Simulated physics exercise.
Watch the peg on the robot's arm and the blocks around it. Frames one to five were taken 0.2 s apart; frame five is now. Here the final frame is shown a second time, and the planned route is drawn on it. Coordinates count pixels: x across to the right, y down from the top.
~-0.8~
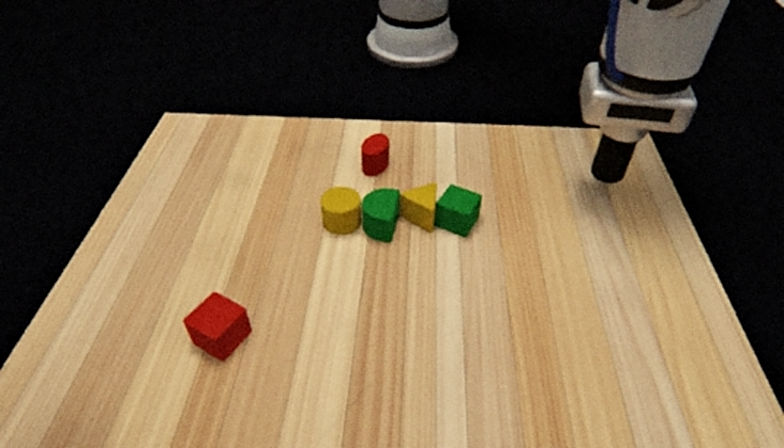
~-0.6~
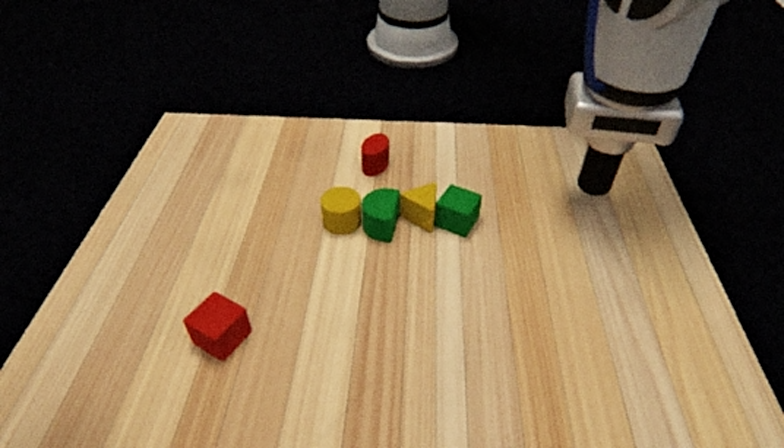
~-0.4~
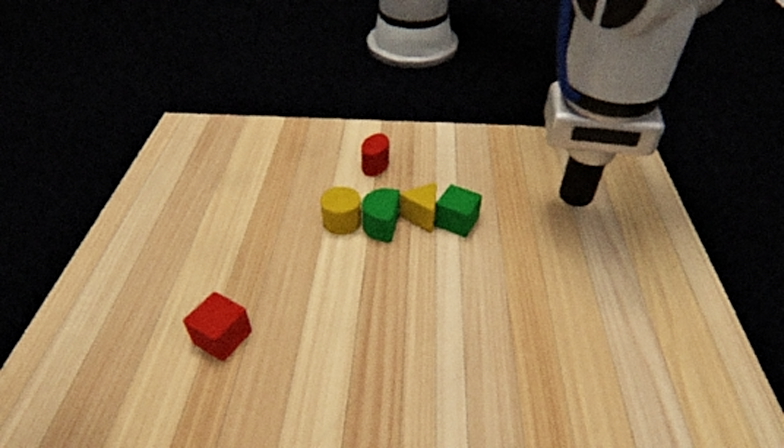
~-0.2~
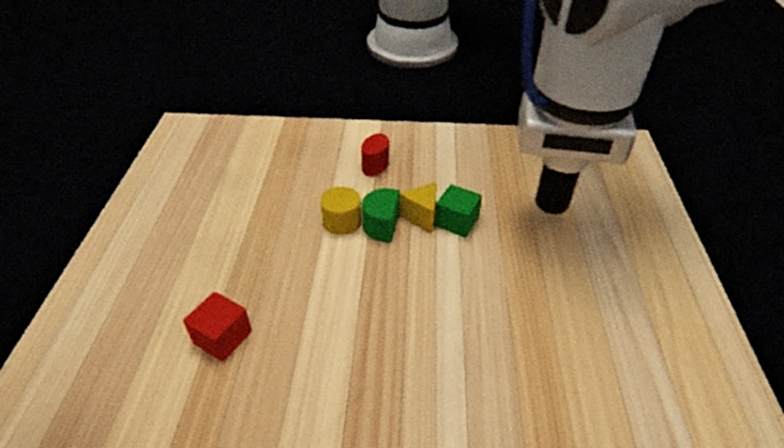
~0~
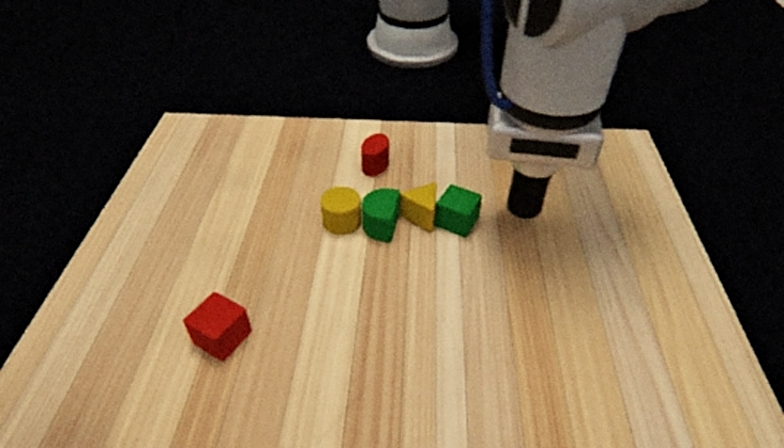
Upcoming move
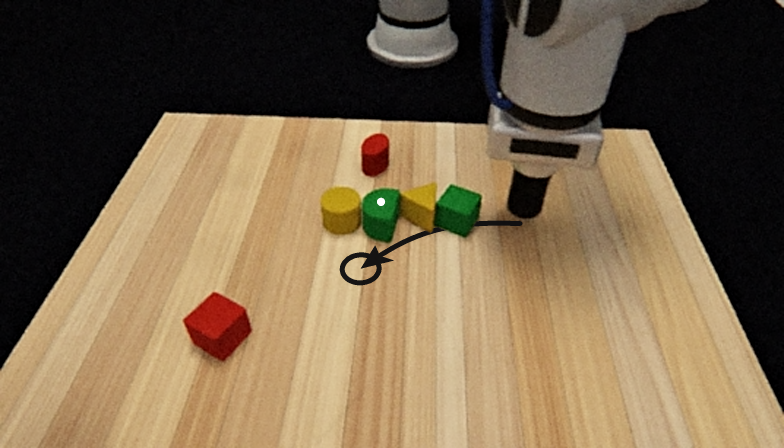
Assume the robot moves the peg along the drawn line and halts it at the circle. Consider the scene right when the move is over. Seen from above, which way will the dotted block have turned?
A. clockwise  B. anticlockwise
My pick is B.
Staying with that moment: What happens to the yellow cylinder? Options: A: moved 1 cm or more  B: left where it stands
A.
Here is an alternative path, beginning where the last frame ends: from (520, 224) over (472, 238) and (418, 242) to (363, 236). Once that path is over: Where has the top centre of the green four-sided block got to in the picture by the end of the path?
(418, 194)
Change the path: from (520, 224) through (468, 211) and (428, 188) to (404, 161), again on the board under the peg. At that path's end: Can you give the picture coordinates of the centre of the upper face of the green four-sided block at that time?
Around pixel (394, 170).
The line goes from (520, 224) through (462, 225) and (409, 240) to (361, 269); the dot is on the green half-round block.
What follows on the original path. One third of the way, peg (464, 210); yellow cylinder (336, 200); green half-round block (376, 197), turned 45° anticlockwise; yellow triangular piece (400, 188), turned 20° clockwise; green four-sided block (430, 193).
Two thirds of the way, peg (409, 225); yellow cylinder (322, 200); green half-round block (362, 196), turned 45° anticlockwise; yellow triangular piece (376, 176), turned 15° clockwise; green four-sided block (406, 190), turned 30° clockwise.
At the end, peg (360, 253); yellow cylinder (322, 200); green half-round block (362, 196), turned 45° anticlockwise; yellow triangular piece (376, 176), turned 15° clockwise; green four-sided block (406, 190), turned 30° clockwise.
